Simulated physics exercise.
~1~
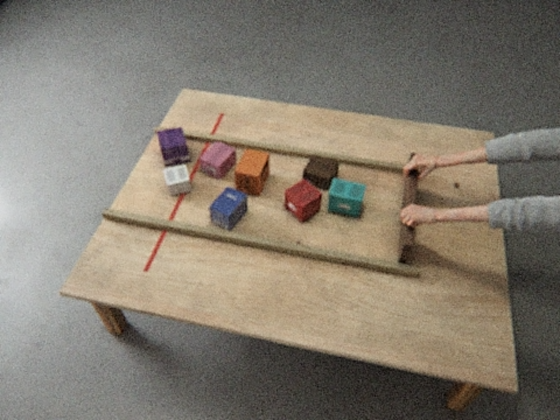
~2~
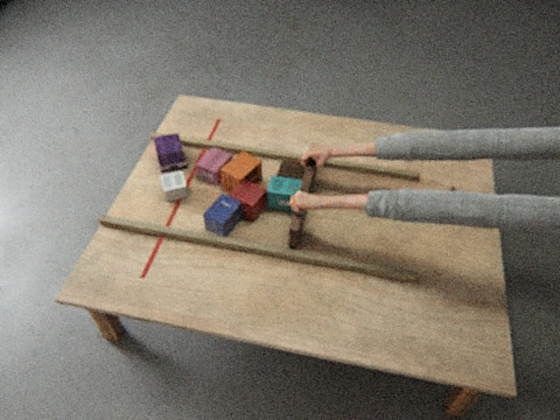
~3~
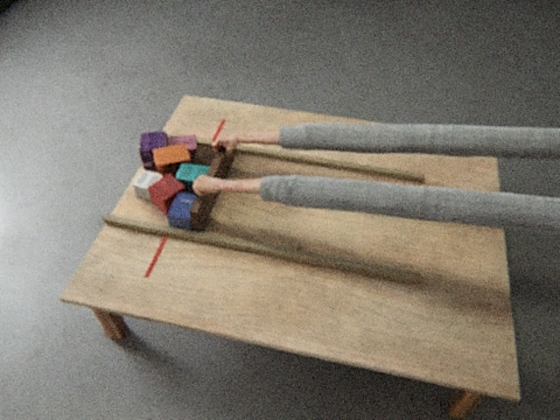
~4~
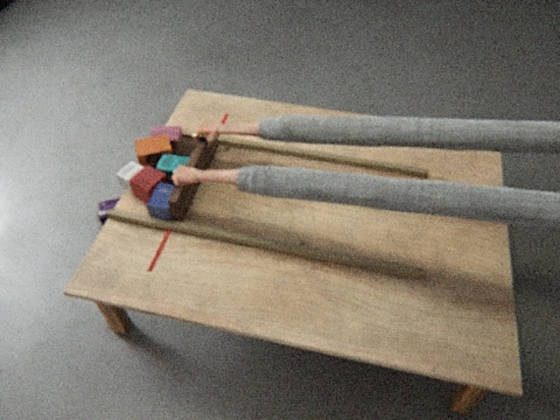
To begin with, colourful boxes lie scattered between two wooden rails on a low table, with a strip of red tape crossing it and two hands holding a plank upright at the right. The hands push the plank left, and it gathers the turquoise, red, brown and orange boxes. Pressed into a cluster, they crowd against the pink, white and purple ones near the left end as the arms stretch further across. The plank moves slightly past the tape, and the purple box drops off the left edge, while the others remain bunched on the tabletop.
